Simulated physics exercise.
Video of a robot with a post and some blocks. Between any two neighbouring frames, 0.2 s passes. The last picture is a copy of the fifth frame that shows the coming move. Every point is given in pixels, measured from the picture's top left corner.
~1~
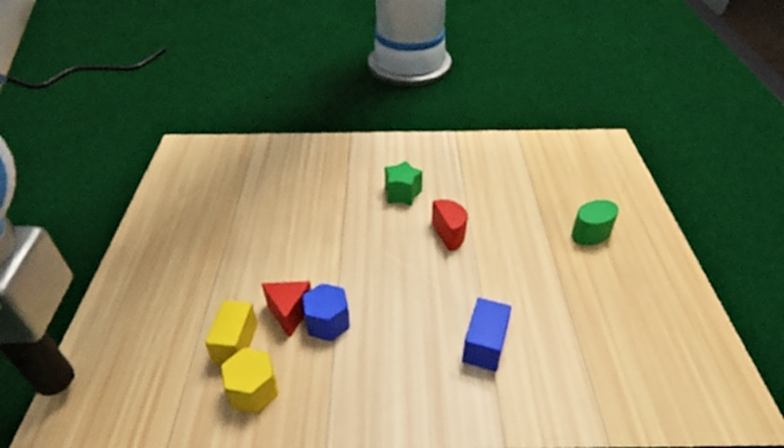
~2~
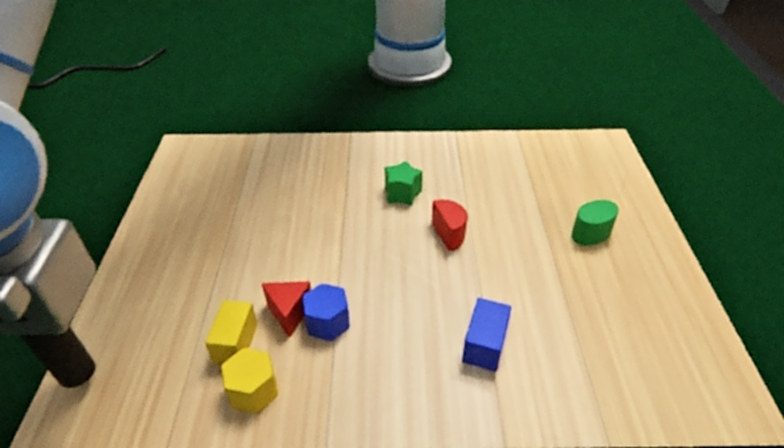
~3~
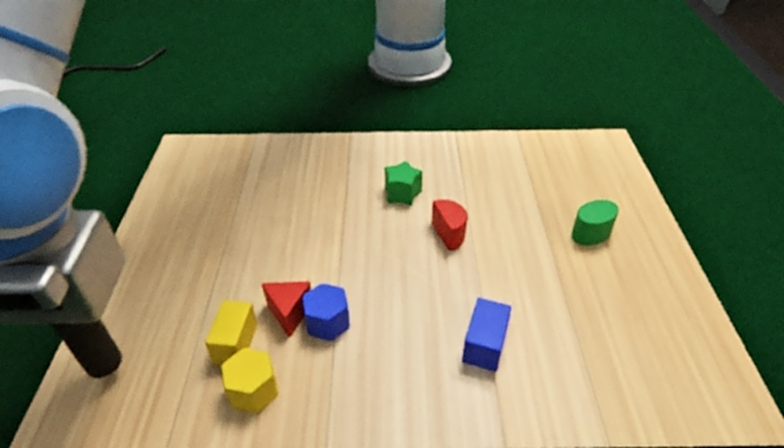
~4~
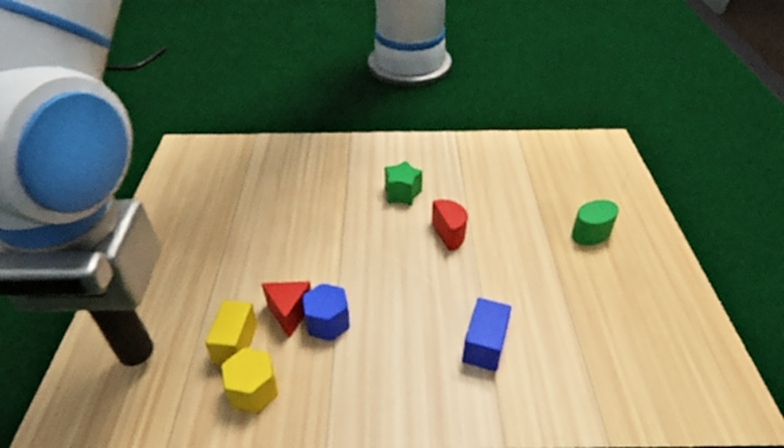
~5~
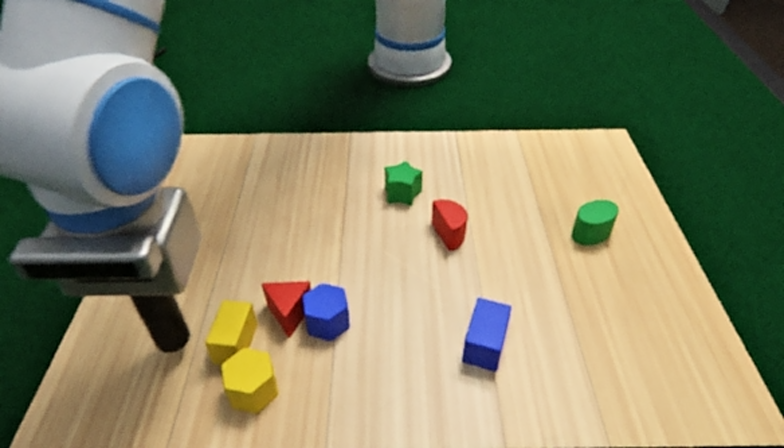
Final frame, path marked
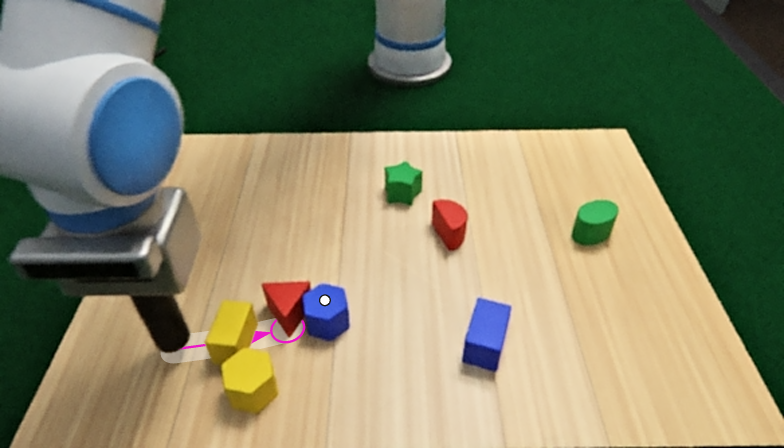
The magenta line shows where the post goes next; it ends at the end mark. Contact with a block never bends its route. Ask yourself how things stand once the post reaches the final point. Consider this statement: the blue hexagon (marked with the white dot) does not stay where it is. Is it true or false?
Verdict: True.
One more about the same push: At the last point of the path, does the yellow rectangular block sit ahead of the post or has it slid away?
That block remains ahead.
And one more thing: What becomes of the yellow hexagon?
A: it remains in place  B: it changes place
A - it remains in place.
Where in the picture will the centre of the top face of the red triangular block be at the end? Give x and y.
The centre of its top will be at (329, 269).
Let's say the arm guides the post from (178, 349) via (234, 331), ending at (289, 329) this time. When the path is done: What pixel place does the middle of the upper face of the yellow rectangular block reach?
Located at (294, 332).
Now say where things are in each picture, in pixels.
In the first frame, lower end of the post (56, 380), tops of blocks, yellow rectangular block (229, 322), yellow hexagon (247, 369), red triangular block (285, 293), blue hexagon (325, 300).
In the second frame, post (77, 373), blocks as before.
In the third frame, post (104, 363), blocks as before.
In the fourth frame, post (136, 352), blocks as before.
In the fifth frame, post (173, 339), yellow rectangular block (229, 322), yellow hexagon (247, 369), red triangular block (285, 293), blue hexagon (325, 300).
The drawn path runs from (178, 349) by way of (234, 340) to (288, 328); the dot is on the blue hexagon.
The first path, step by step. One third of the way, post (213, 333); yellow rectangular block (243, 319).
Two thirds of the way, post (249, 327); yellow rectangular block (279, 307), turned 35° anticlockwise; red triangular block (299, 281).
At the end, post (285, 318); yellow rectangular block (315, 298), turned 40° anticlockwise; yellow hexagon not moved; red triangular block (329, 269); blue hexagon (358, 291).
